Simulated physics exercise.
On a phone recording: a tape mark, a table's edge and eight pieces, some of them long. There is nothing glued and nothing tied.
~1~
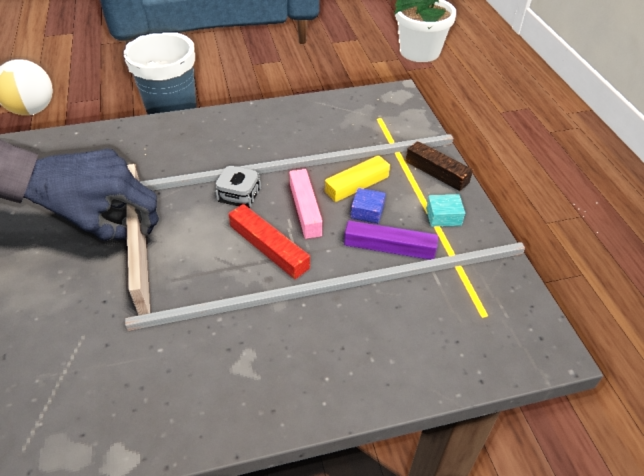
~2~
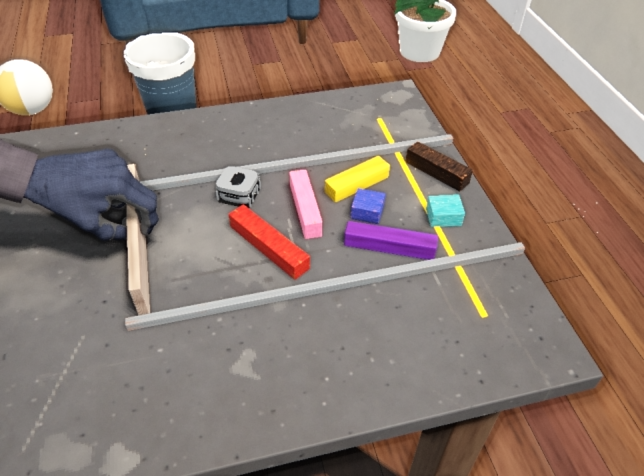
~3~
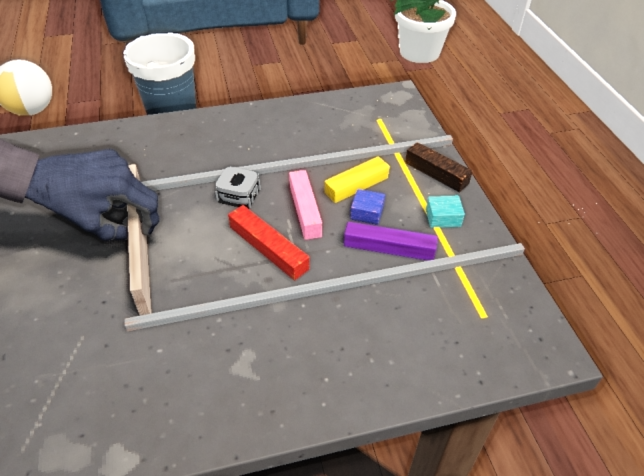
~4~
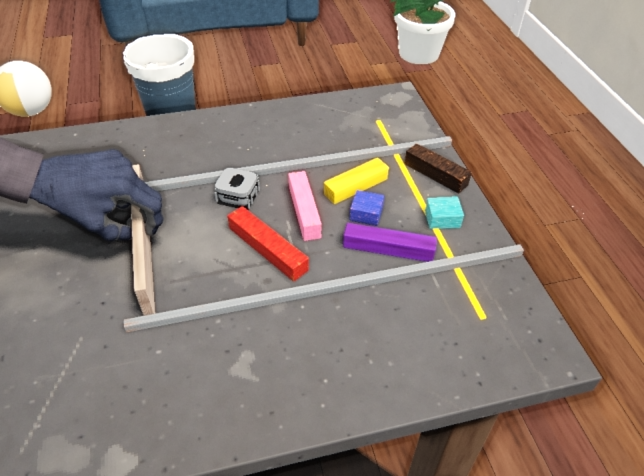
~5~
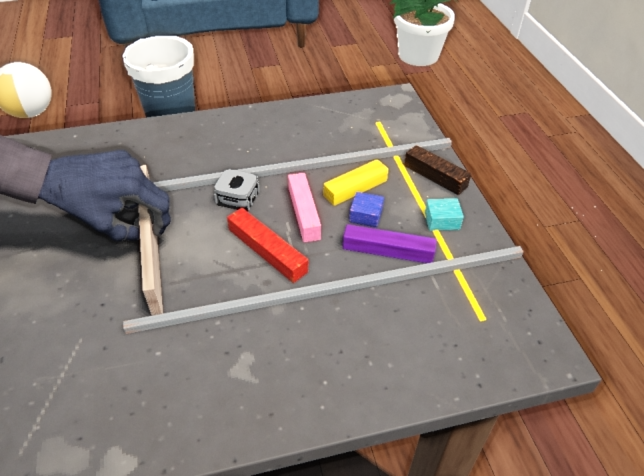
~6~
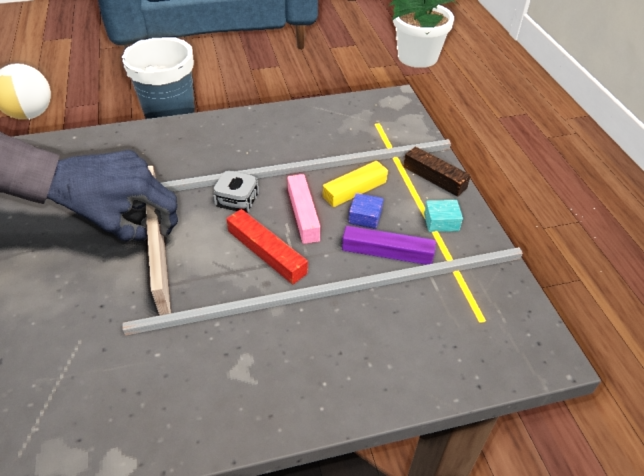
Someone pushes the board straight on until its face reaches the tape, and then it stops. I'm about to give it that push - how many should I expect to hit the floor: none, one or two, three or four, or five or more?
Expect one or two.
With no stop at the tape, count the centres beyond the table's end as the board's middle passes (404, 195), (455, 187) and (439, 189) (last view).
The counts would come out as 0, 6 and 5.
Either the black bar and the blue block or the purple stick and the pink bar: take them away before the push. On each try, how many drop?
First 0, then 1.
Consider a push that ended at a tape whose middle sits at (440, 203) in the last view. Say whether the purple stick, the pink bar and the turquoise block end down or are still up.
One by one: The purple stick topples, the pink bar holds its spot, the turquoise block topples.
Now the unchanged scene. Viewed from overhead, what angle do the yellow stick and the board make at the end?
It is near 15° out of line.
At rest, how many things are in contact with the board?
So the total is 2.
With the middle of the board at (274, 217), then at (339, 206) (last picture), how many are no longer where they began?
3 at one spot and 7 at the other.
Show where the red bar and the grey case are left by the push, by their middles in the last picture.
The red bar ends at (440, 216) and the grey case at (416, 158).
A little later, none off yet; black bar at rest near (436, 171); turquoise block at rest near (443, 216); purple stick at rest near (388, 245).
Next, none off yet; black bar at rest near (437, 170); turquoise block at rest near (443, 216); purple stick moving near (395, 245).
Later still, none off yet; black bar shifted a little near (451, 165); turquoise block shifted about its own width near (472, 215); purple stick shifted about its own width near (463, 234).
When it is over, the number that fall off is one or two; down, turquoise block and black bar.
